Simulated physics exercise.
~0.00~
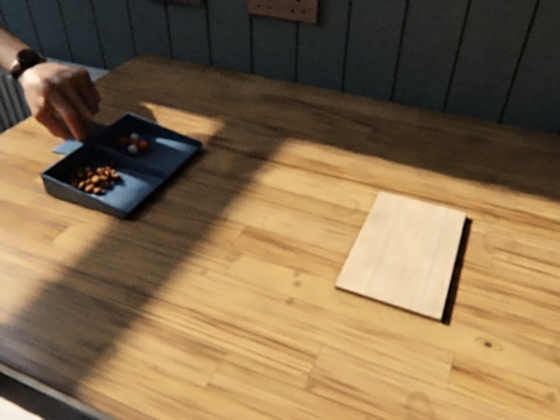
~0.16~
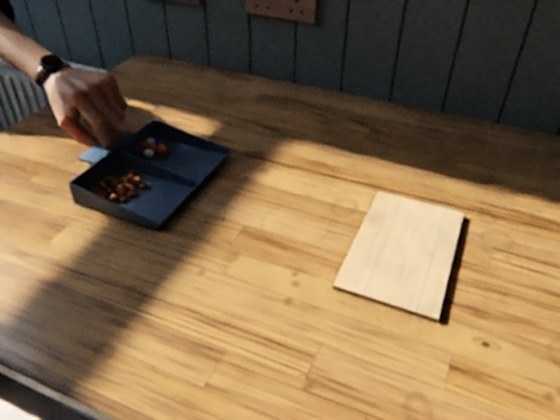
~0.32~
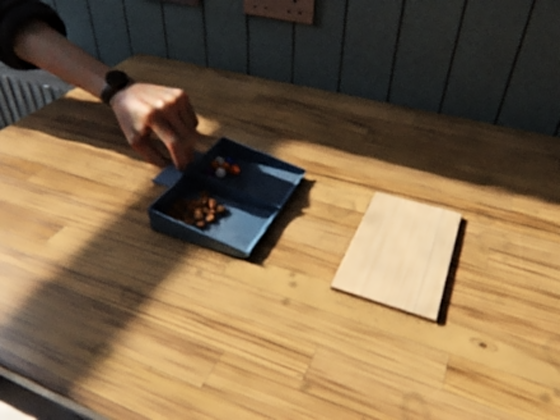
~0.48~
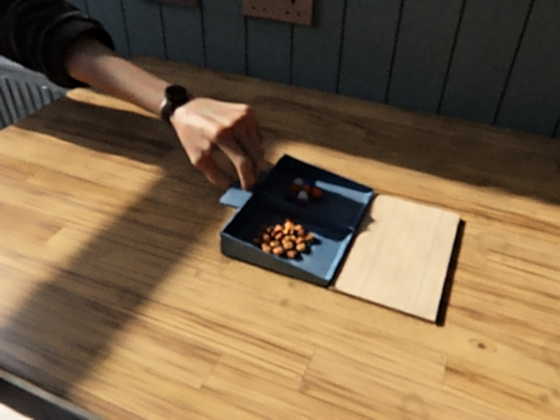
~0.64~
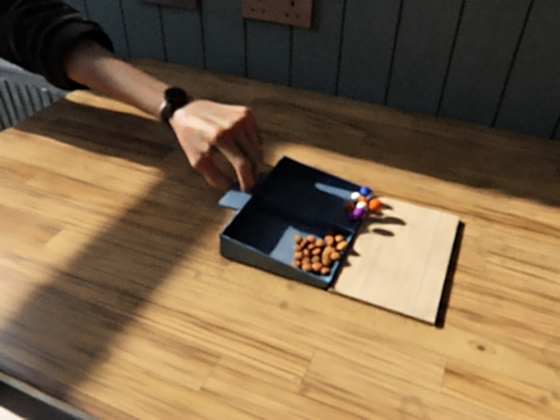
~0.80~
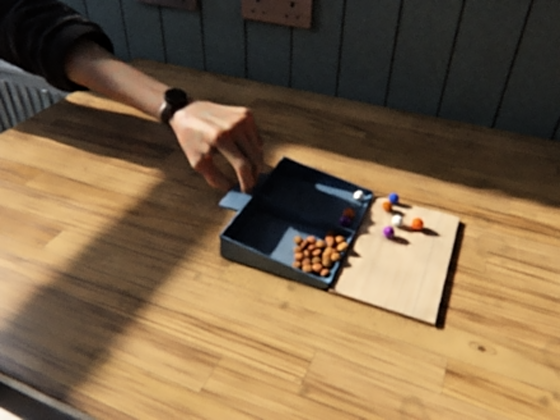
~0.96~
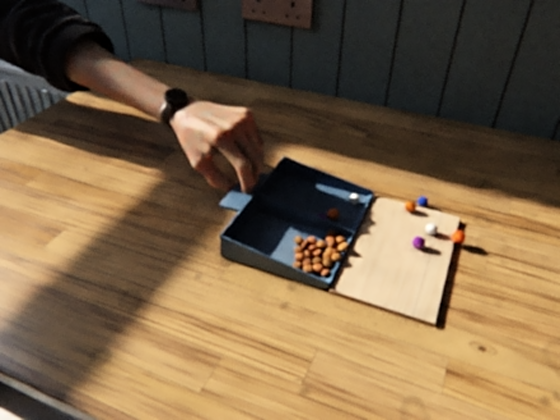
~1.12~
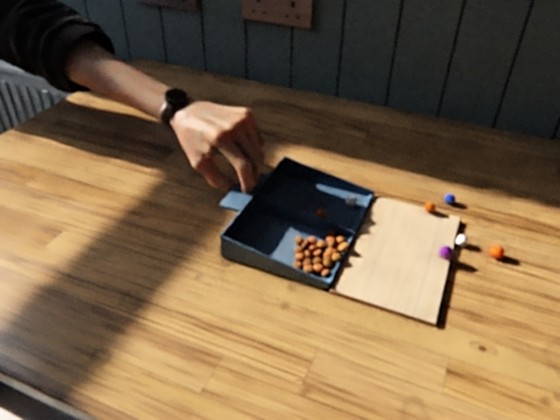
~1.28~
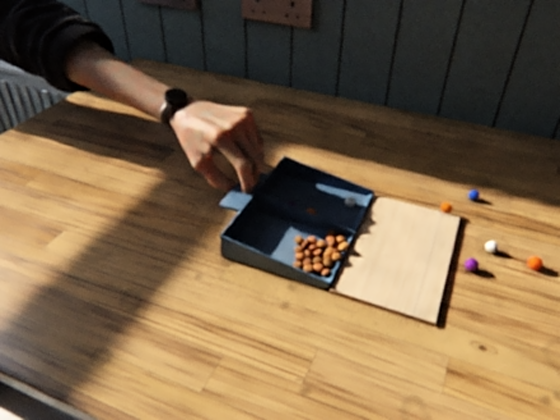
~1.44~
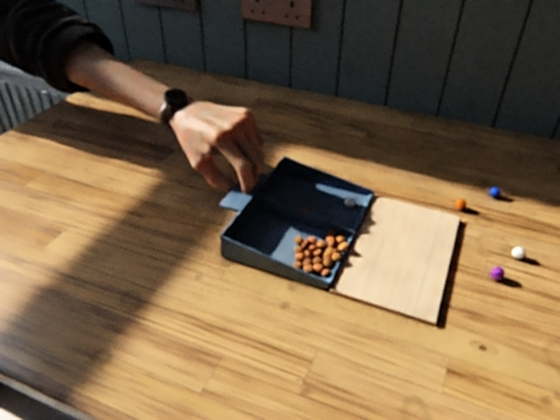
At the start, a hand wearing a dark watch holds the tab of a dark blue tray at the left of a wooden table, with brown nut-like pieces in the front part and small colourful balls in the back. The hand pushes the tray rightwards towards a pale flat board. The tray stops against the board, and both groups slide to its leading rim. The brown pieces bunch up there and stay inside, while several balls spill over onto the board. These roll across it onto the table beyond, spreading out at the right. At the end, the hand still rests at the stopped tray, and one orange ball has left view.
